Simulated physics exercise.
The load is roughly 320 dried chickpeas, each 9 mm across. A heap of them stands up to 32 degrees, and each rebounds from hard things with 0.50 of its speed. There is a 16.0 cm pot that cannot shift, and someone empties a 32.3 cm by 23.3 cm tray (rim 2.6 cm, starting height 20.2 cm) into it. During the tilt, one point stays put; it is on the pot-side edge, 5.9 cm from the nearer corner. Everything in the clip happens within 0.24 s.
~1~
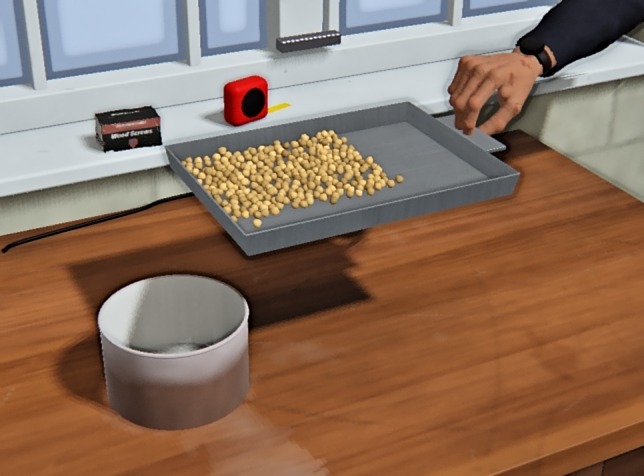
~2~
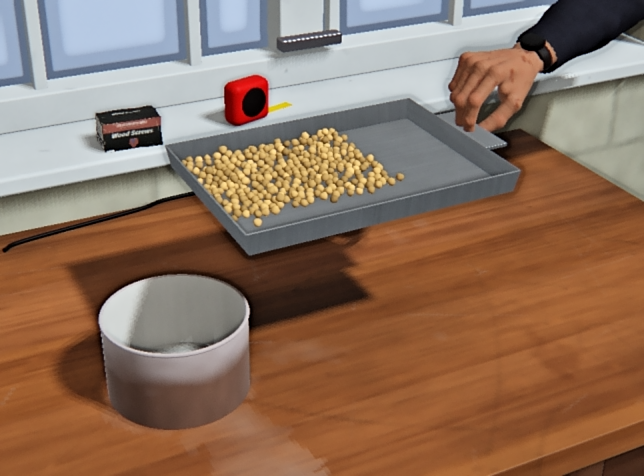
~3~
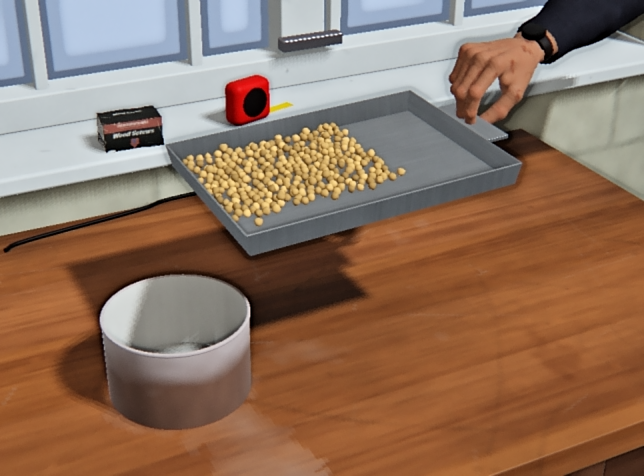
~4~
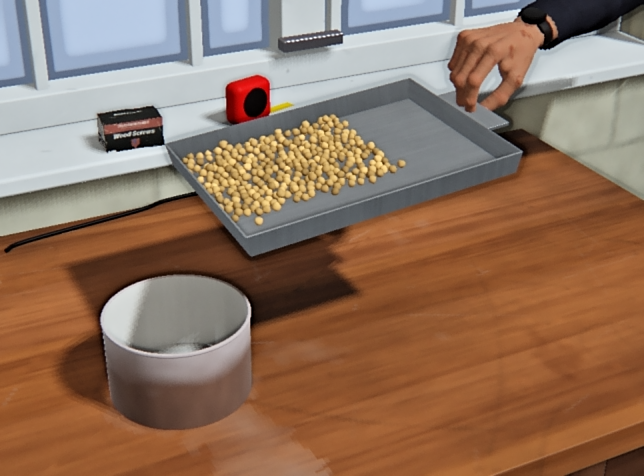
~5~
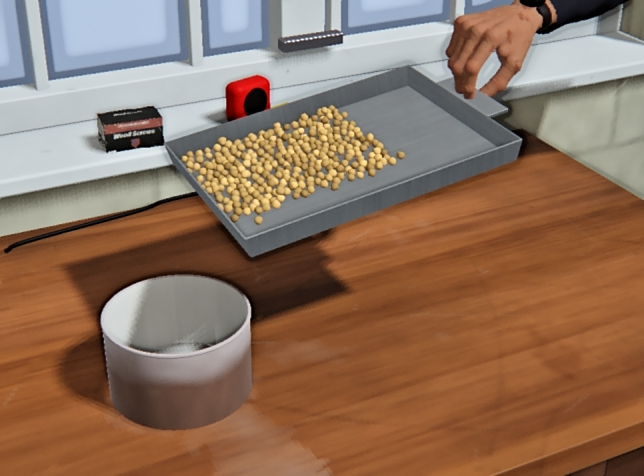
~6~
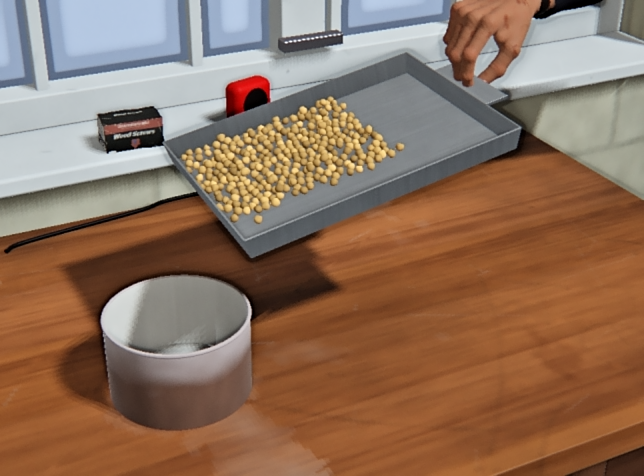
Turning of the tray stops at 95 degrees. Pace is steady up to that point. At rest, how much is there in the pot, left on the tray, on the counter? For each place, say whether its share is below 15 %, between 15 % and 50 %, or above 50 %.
Pot: It's going to get the main portion of the load; tray: It's going to get a small sliver of the load; counter: It's going to get a solid slice of the load.
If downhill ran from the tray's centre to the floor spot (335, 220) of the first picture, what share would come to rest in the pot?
Roughly 0 % of the pieces.
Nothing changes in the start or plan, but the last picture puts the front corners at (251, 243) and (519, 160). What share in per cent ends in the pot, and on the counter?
In the pot: 0 per cent; on the counter: 95 per cent.
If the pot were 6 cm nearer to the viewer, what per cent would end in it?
Result after the change: About 60 in a hundred.
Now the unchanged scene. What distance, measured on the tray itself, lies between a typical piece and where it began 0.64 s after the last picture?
Around 5 centimetres.
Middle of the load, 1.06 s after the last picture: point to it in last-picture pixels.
Around (209, 154).
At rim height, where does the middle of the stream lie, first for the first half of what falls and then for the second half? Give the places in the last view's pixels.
Near (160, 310) at first, near (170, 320) afterwards.
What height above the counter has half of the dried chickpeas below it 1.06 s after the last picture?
Roughly 26 cm.
Then, 0.64 s after the last picture, tilt 51 degrees; the tray holds 100 %, the pot 0 %.
Then, 1.06 s after the last picture, tilt 76 degrees; the tray holds 100 %, the pot 0 %.
Then, 1.57 s after the last picture, tilt 95 degrees; the tray holds 30 %, the pot 5 %.
In the end, pot 70 %, tray 0 %, counter 30 %.
